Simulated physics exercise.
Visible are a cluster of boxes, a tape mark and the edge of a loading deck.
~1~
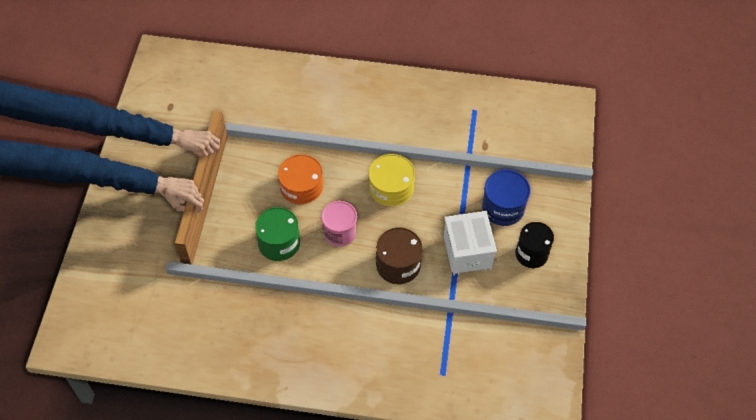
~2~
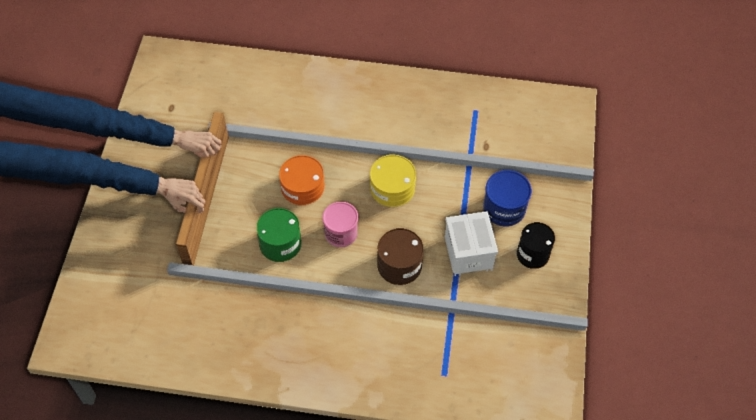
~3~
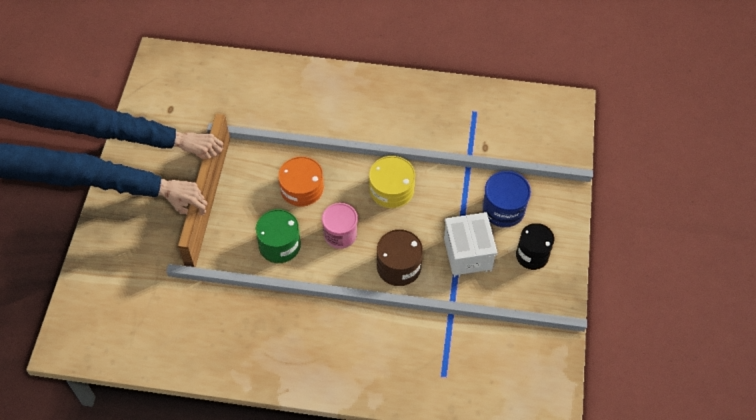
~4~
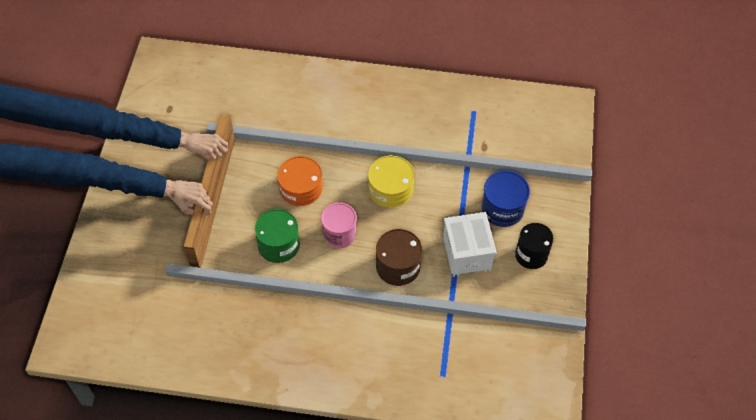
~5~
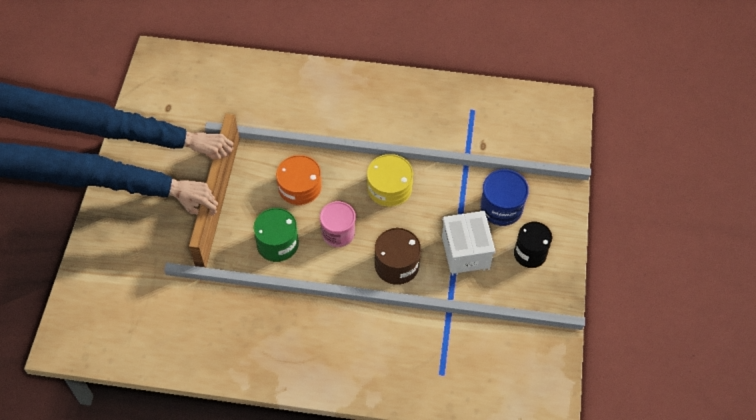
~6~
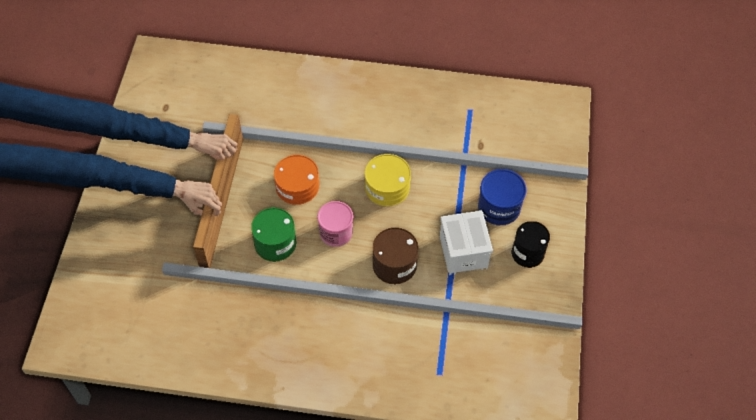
Two hands slid a wooden plank a short way to the right between two gray rails on a table, while the colorful cans and white box ahead of it stayed in place around a blue line.
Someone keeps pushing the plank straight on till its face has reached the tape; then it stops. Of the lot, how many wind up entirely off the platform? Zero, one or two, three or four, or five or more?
Entirely off: Zero.
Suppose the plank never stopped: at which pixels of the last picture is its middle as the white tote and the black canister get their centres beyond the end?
Near (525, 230) and (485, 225).
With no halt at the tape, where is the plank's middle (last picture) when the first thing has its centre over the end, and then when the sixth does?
Pixels, in order: Around (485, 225), around (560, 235).
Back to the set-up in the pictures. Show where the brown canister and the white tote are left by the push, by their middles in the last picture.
Final centres, in order: Near (515, 284), near (514, 241).
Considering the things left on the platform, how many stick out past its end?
I'd put it at 0.
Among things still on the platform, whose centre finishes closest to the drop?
It's the black canister.
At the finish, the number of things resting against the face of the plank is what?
It touches 3.
Early on, none off yet; black canister at rest near (531, 245); blue pail at rest near (501, 198); white tote at rest near (465, 243).
A while later, none off yet; black canister at rest near (531, 245); blue pail at rest near (501, 198); white tote travelled a little near (471, 243).
Finally, the number that fall off is zero.
